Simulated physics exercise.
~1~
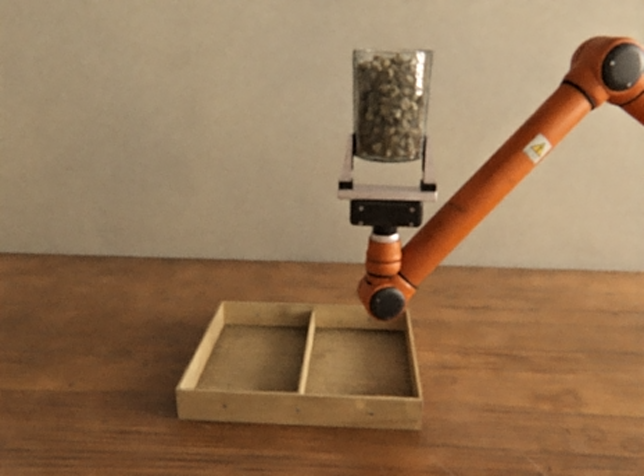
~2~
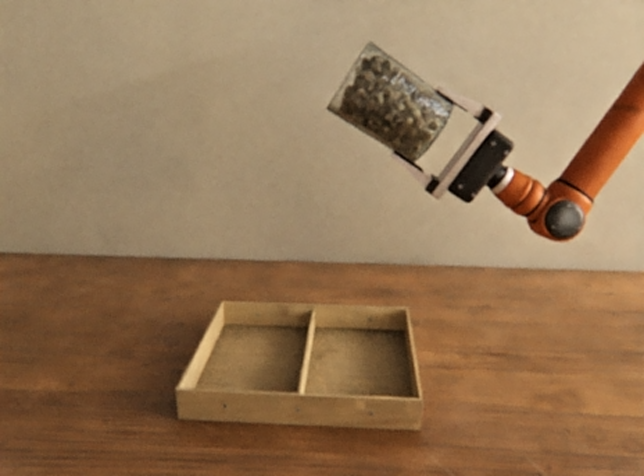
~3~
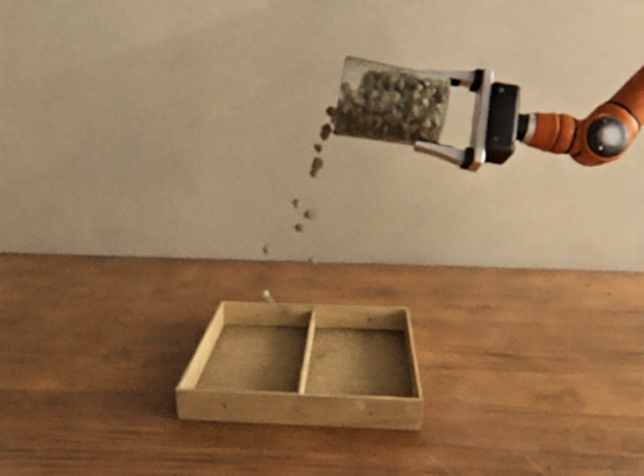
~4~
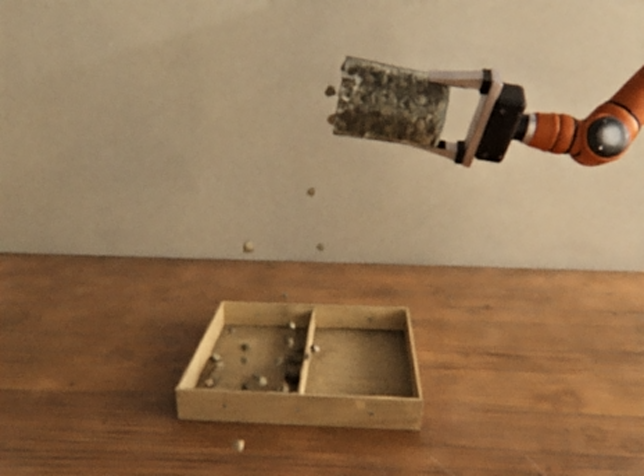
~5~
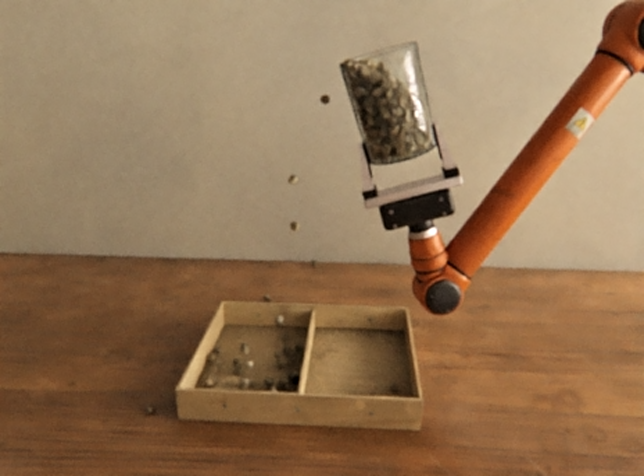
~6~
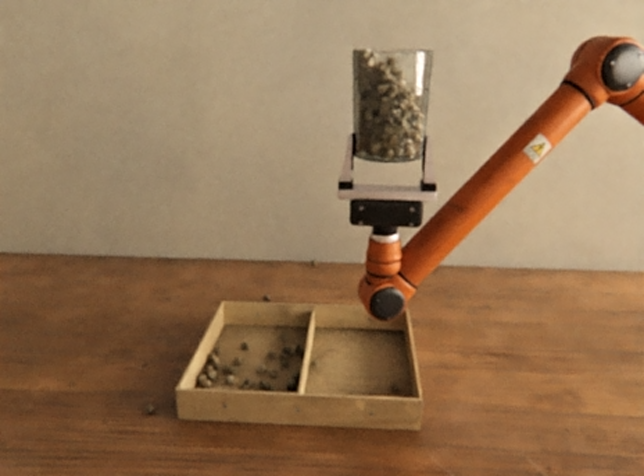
On a wooden table, an orange robot arm tipped a clear tumbler of small pebbles sideways above a divided tray, spilling some mostly into the left section and a few outside, then swung it upright again, still mostly full.
